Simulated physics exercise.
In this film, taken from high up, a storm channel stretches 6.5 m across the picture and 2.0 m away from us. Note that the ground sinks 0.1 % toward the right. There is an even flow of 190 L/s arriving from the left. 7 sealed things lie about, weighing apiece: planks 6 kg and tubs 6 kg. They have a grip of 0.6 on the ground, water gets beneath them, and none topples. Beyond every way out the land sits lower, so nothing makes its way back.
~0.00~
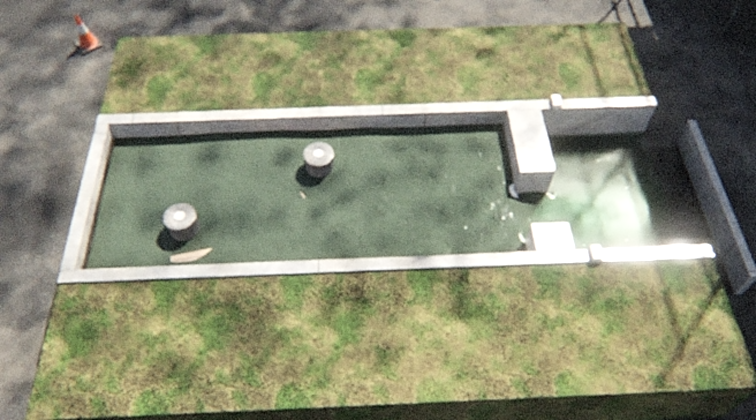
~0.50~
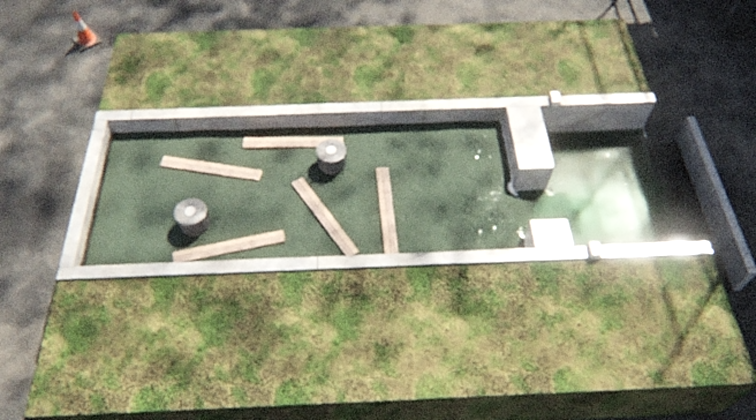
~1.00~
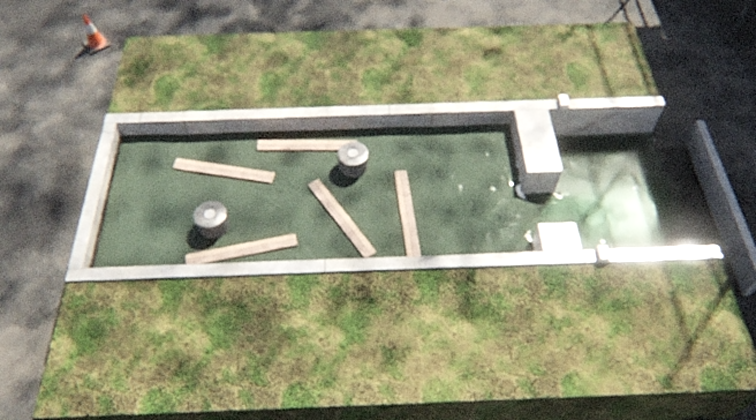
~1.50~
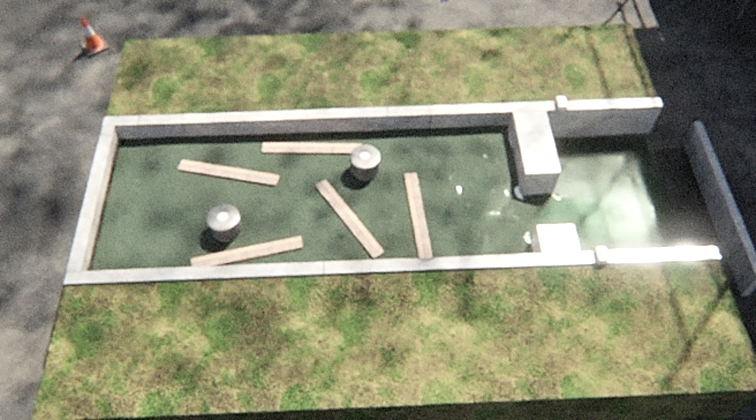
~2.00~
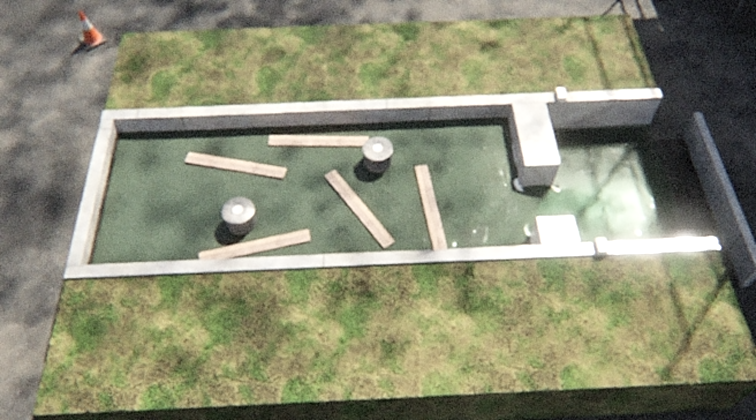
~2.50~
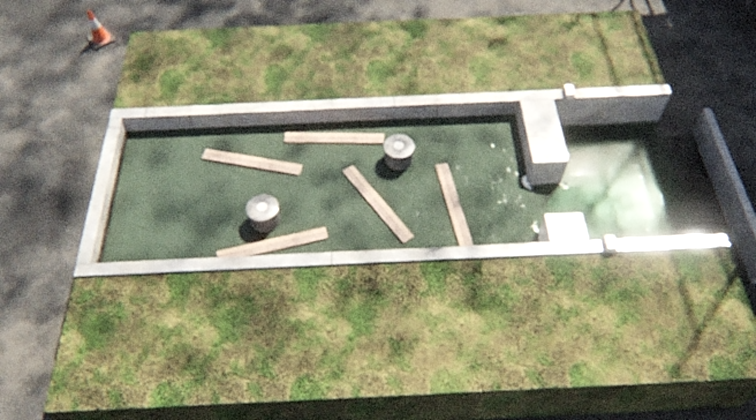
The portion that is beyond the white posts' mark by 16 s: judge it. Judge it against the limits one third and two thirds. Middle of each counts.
My call is fewer than one third.
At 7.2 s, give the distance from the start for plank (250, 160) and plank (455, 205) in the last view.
First: 120 cm. Second: 150 cm.
After 3.5 s 0 of 7 are over the mark; 7 afloat.
After 7.2 s 0 of 7 are over the mark; 7 afloat.
After 12.0 s 0 of 7 are over the mark; 7 afloat.
After 16.0 s 0 of 7 are over the mark; 7 afloat.
